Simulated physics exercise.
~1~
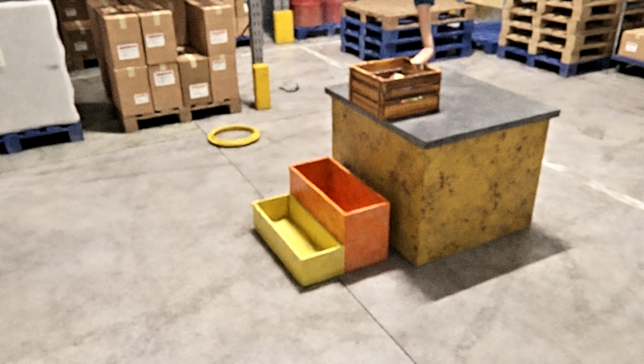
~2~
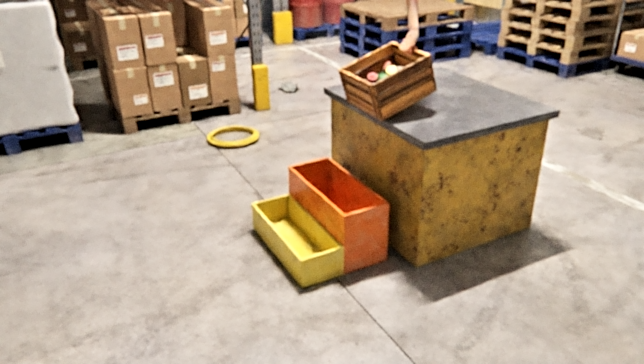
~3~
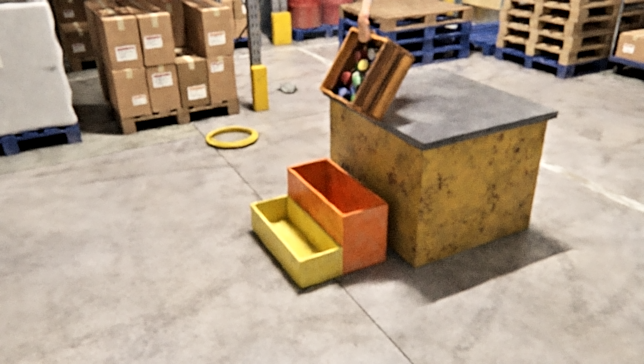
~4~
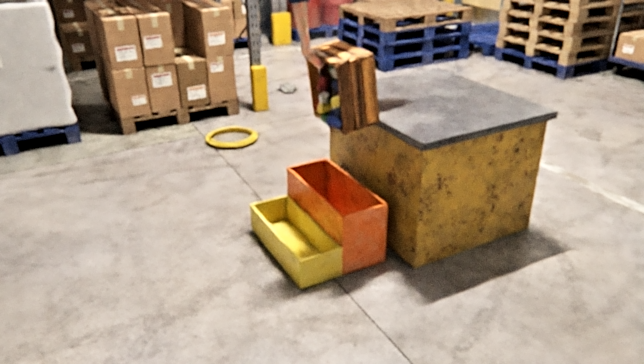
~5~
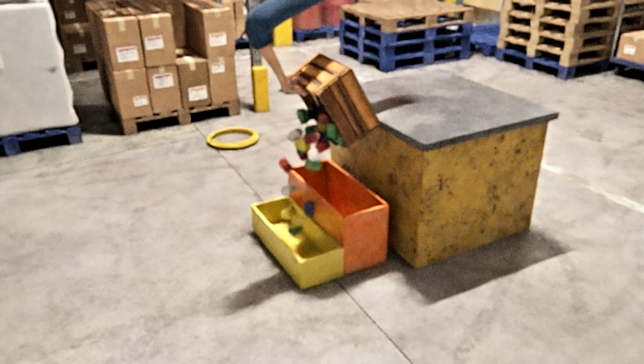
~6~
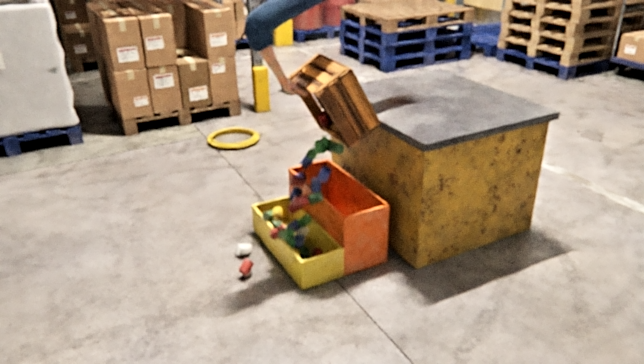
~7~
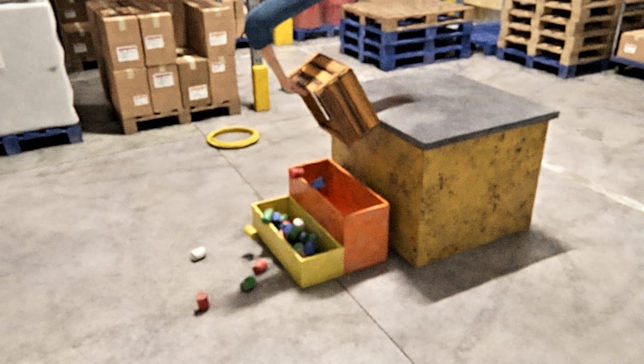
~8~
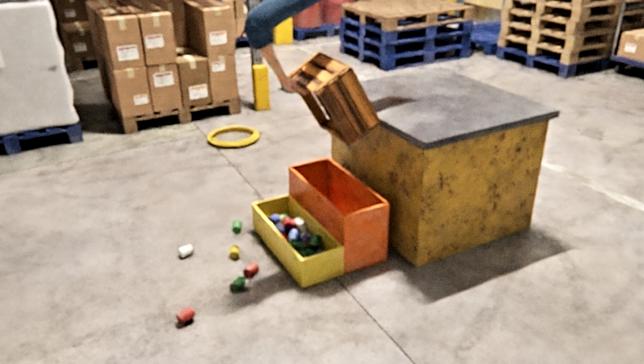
An arm reaches down to a wooden crate on a dark-topped, mottled yellow bench in a warehouse, seen from above by a slightly swaying camera. An orange box stands against the bench's left side with a yellow box beyond it, while stacked cartons, pallets and a yellow ring lie behind. The arm tilts the crate leftward over the edge until its open side faces down. Small, colourful jars tumble out, mostly into the yellow box, and some bounce onto the floor. The crate stays tipped as several jars roll left, leaving the yellow box holding most and a few scattered on the concrete.
